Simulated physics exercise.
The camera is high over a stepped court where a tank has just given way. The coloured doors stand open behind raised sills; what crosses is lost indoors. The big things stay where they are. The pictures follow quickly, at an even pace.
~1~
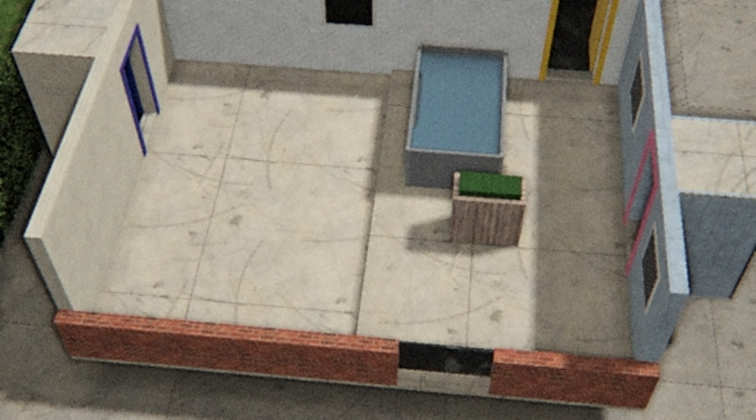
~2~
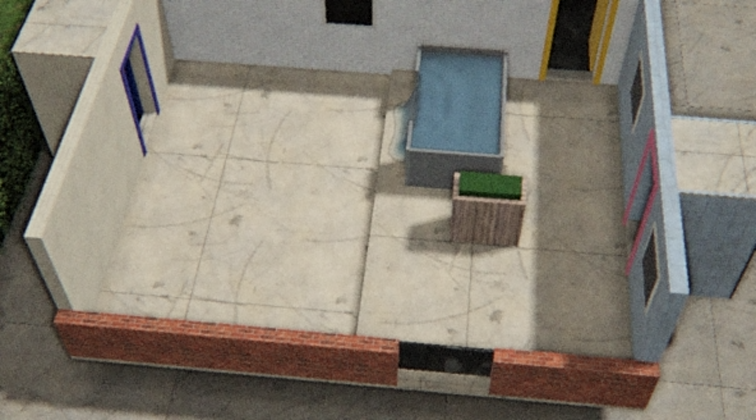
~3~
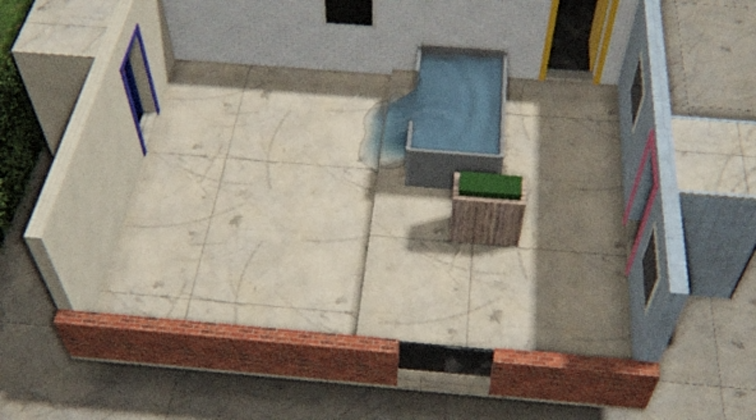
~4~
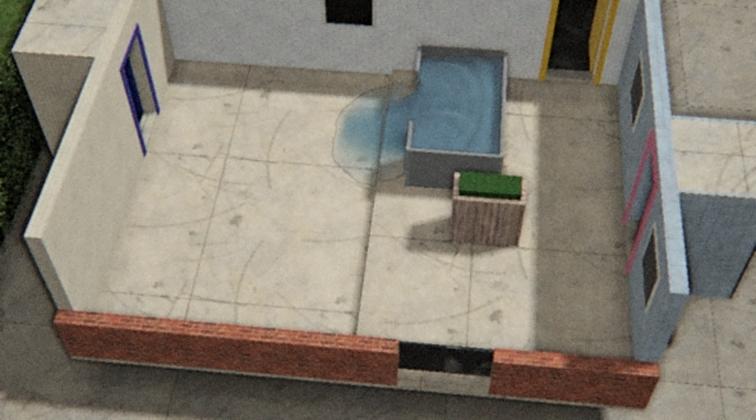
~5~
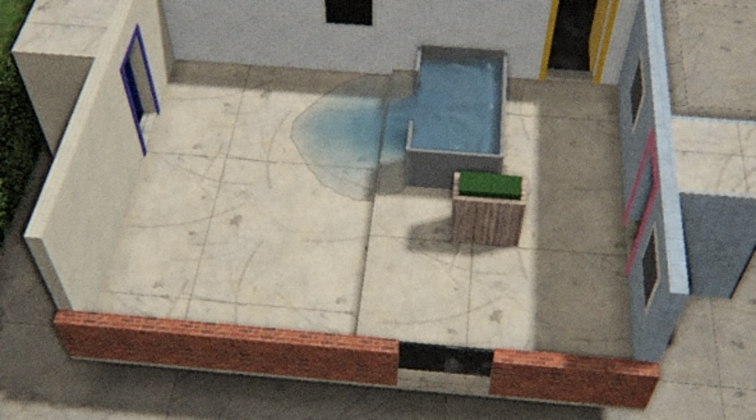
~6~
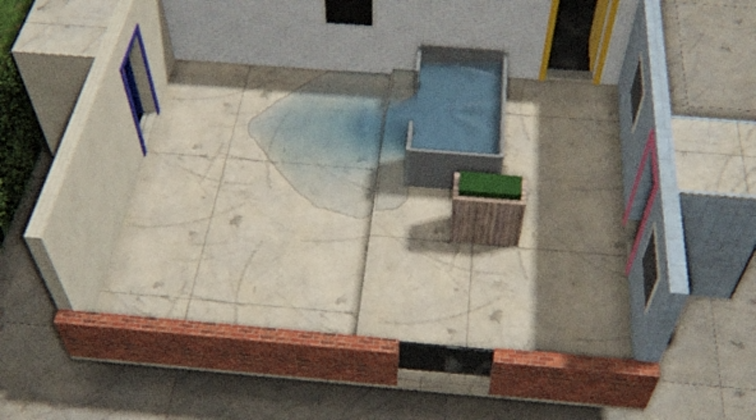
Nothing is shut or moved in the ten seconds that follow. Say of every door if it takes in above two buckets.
One by one: The pink door stays under that; the yellow door stays under that; the blue door takes more than that.
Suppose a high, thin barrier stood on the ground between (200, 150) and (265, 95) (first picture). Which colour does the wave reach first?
It is the blue door.
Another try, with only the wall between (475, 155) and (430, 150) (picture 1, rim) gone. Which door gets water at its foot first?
The door marked pink.
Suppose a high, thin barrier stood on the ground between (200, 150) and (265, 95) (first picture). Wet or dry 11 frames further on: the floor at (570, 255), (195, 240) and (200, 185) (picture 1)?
As listed: No water, covered, wet.
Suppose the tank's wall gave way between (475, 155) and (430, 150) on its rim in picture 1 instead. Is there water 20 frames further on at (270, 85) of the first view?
At that place: Clear.
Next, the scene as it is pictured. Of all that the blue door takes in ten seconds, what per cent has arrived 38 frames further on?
Near 85 in a hundred.
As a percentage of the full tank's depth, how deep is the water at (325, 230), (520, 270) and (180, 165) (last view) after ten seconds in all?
In turn 10, 2 and 8 in a hundred.
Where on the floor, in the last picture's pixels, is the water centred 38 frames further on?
Around (269, 199).
A moment on, water covers 35 % of the floor; the pink door not reached, the yellow door not reached, the blue door under two buckets in.
Next, water covers 40 % of the floor; the pink door not reached, the yellow door not reached, the blue door far over two buckets in.
Then, water covers 45 % of the floor; the pink door not reached, the yellow door not reached, the blue door far over two buckets in.
Later, water covers 55 % of the floor; the pink door not reached, the yellow door not reached, the blue door far over two buckets in.
In the end, water covers 60 % of the floor; the pink door not reached, the yellow door not reached, the blue door far over two buckets in.
